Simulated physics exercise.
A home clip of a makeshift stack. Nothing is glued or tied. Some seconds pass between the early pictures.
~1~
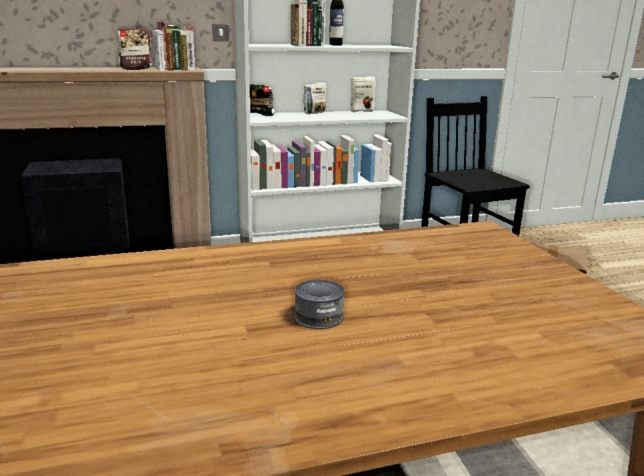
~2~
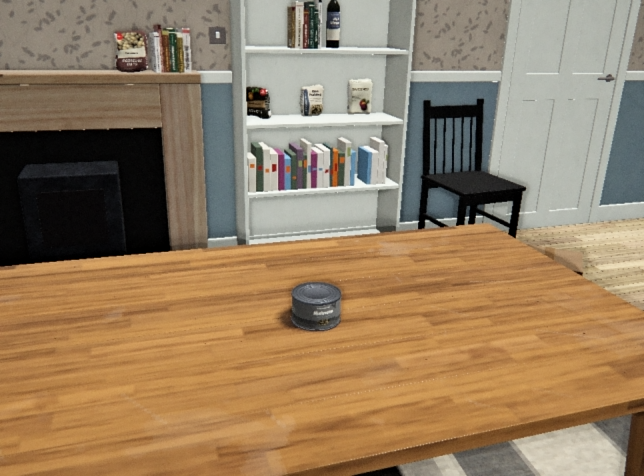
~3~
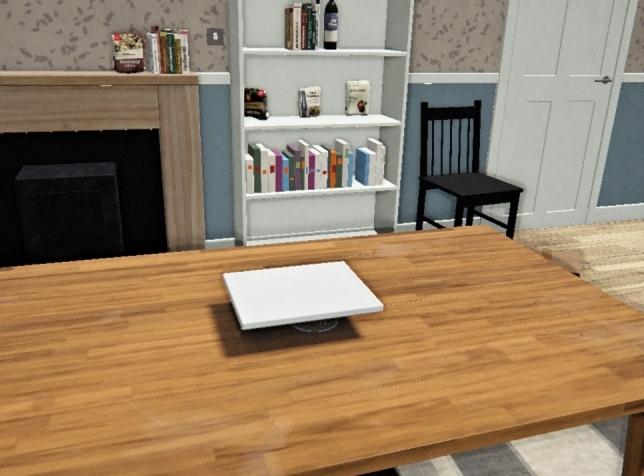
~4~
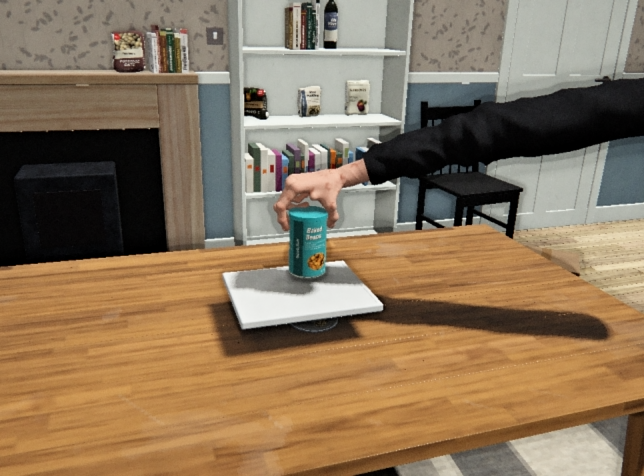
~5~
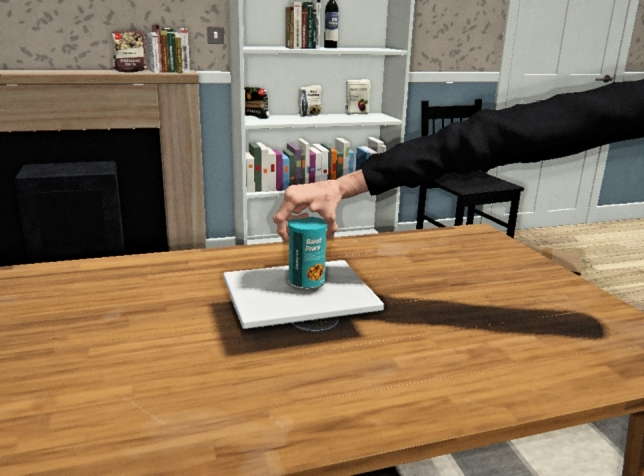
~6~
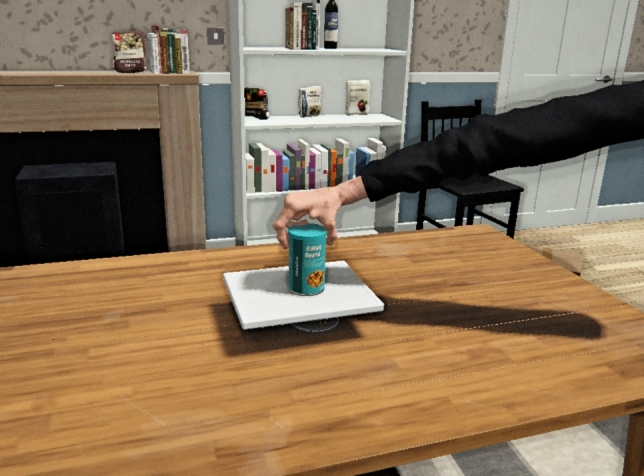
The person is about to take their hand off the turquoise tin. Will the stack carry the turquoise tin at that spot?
Here the stack keeps its balance.
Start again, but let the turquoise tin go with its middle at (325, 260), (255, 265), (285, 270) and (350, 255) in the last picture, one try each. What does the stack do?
In the first case it stays up; in the second case it loses its balance; in the third case it gives way; in the fourth case it stays up.
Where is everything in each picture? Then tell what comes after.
The last thing is not in view yet, in the first picture.
The last thing is not in view yet, in the second picture.
The last thing is not in view yet; white lid (299, 292), in the third picture.
Still above its spot; turquoise tin (308, 242); white lid (299, 291), in the fourth picture.
Still above its spot; turquoise tin (307, 253); white lid (300, 290), in the fifth picture.
In place under the hand; turquoise tin (307, 259); white lid (300, 291), in the sixth picture.
Then, 0.20 s past the last view, nothing moves.
Then, 0.50 s past the last view, turquoise tin resting near (307, 260).
Finally, all 3 still in place. Final places as the last picture's camera would see them, turquoise tin near (307, 260). The stack holds.
